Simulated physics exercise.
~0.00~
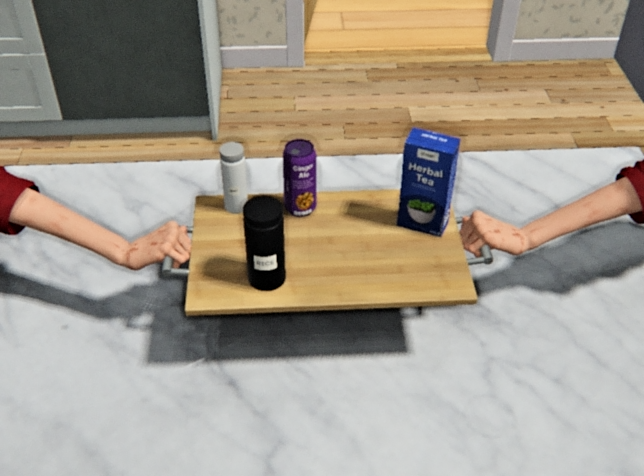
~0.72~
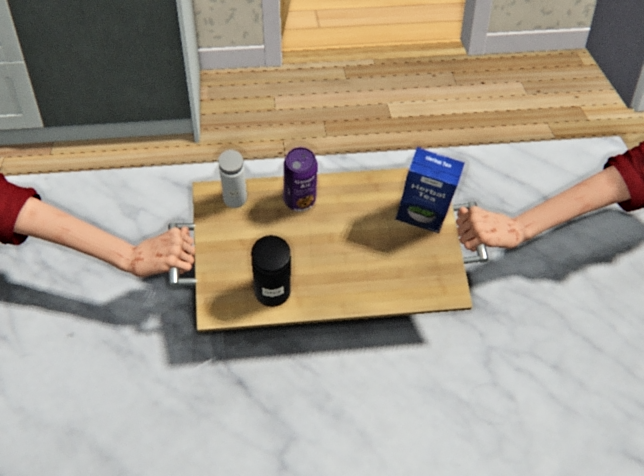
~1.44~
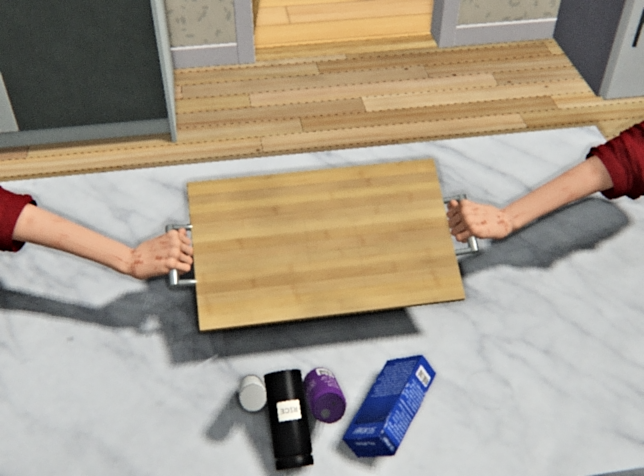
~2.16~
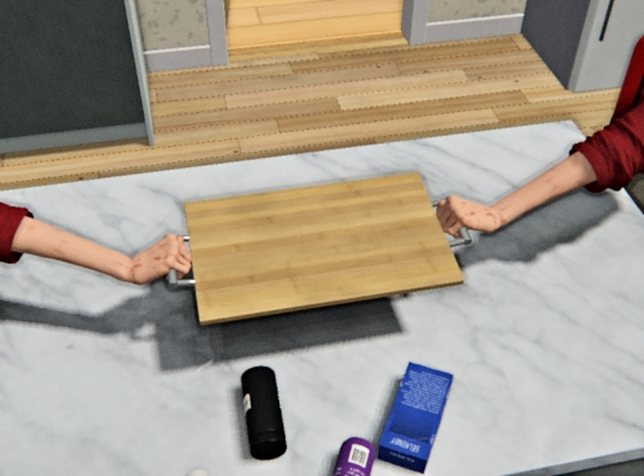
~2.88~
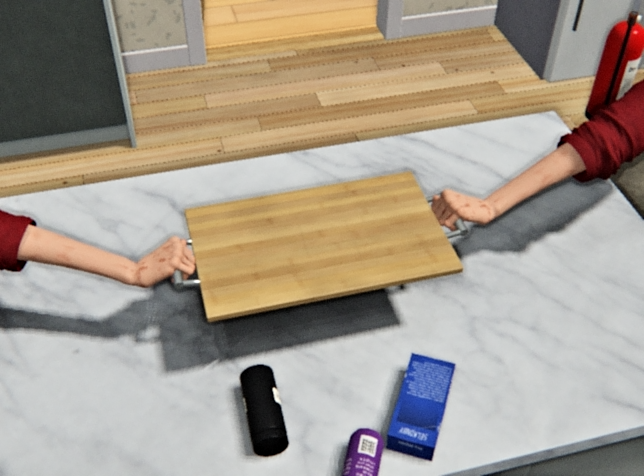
Two hands tipped a rimless wooden tray towards the near side, and a blue carton, purple can, white shaker and black jar came off onto the marble counter, where the carton, can and jar lay on their sides below the emptied tray.
